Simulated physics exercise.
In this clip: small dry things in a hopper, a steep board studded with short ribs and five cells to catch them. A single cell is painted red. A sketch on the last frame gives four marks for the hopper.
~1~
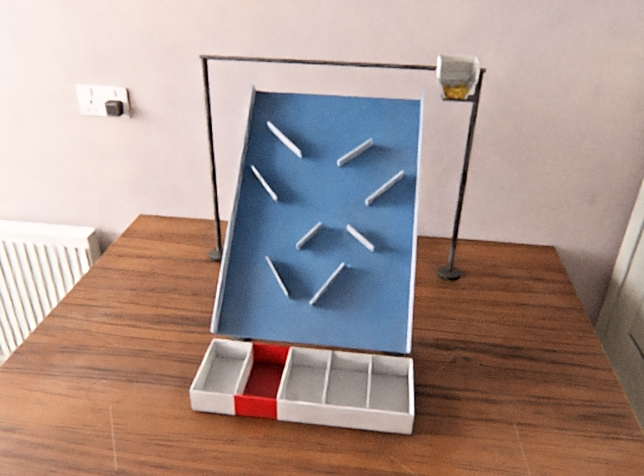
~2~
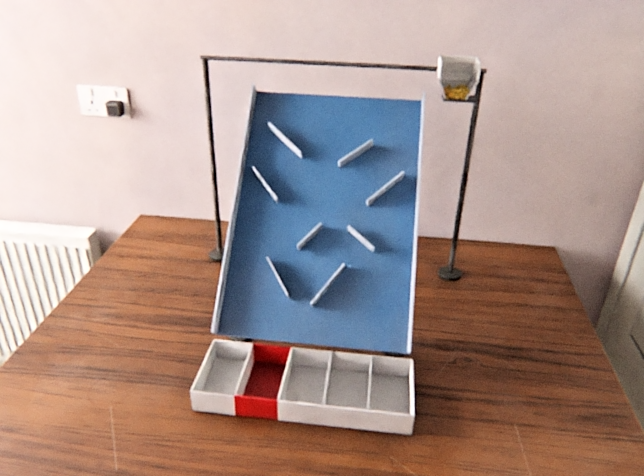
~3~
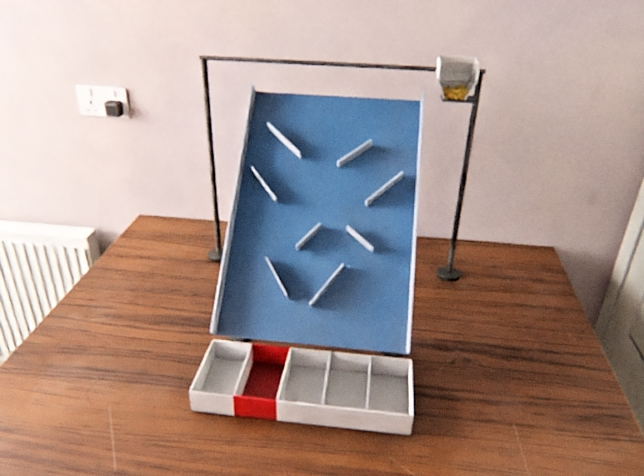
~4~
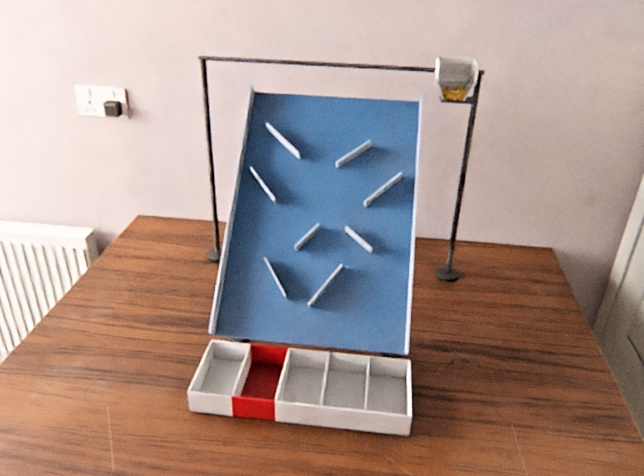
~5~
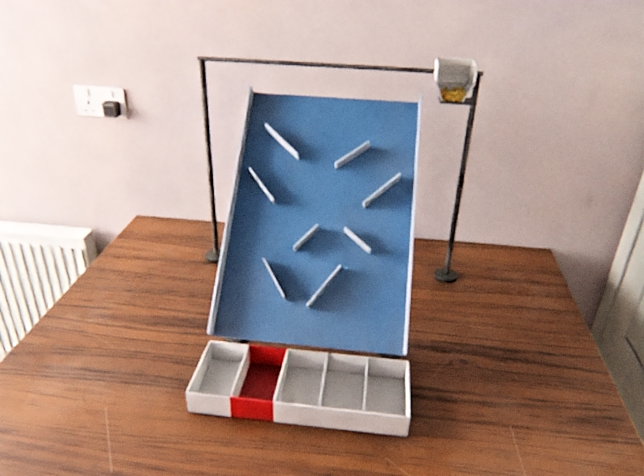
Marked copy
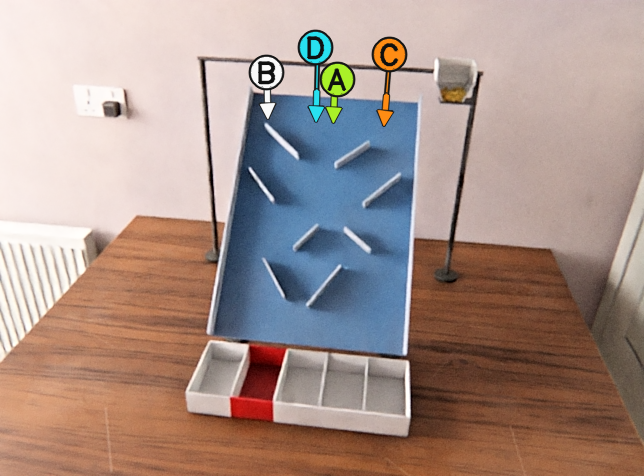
Nothing moves apart from a very slight drift of the view: a small hopper holding yellowish pieces stays shut at the upper right, on a dark rail above a steep blue board with eight pale ribs. Below, the tray of five cells, one red, stays empty on the wooden table throughout.
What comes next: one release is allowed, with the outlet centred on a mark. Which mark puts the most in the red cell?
I would pick mark C.
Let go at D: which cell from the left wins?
The third.
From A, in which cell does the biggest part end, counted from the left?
It is the third one.
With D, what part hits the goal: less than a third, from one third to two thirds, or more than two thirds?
It is less than a third.
On the marked copy, mark A meets the board at (333, 117); mark B meets the board at (267, 113); mark C meets the board at (384, 120); mark D meets the board at (316, 116).
Choosing A, about a tenth in the red cell, almost all in other cells.
Choosing B, about a tenth in the red cell, the larger part in other cells, just a few outside the box.
Choosing C, roughly a third in the red cell, roughly half in other cells.
Choosing D, about a tenth in the red cell, the larger part in other cells.
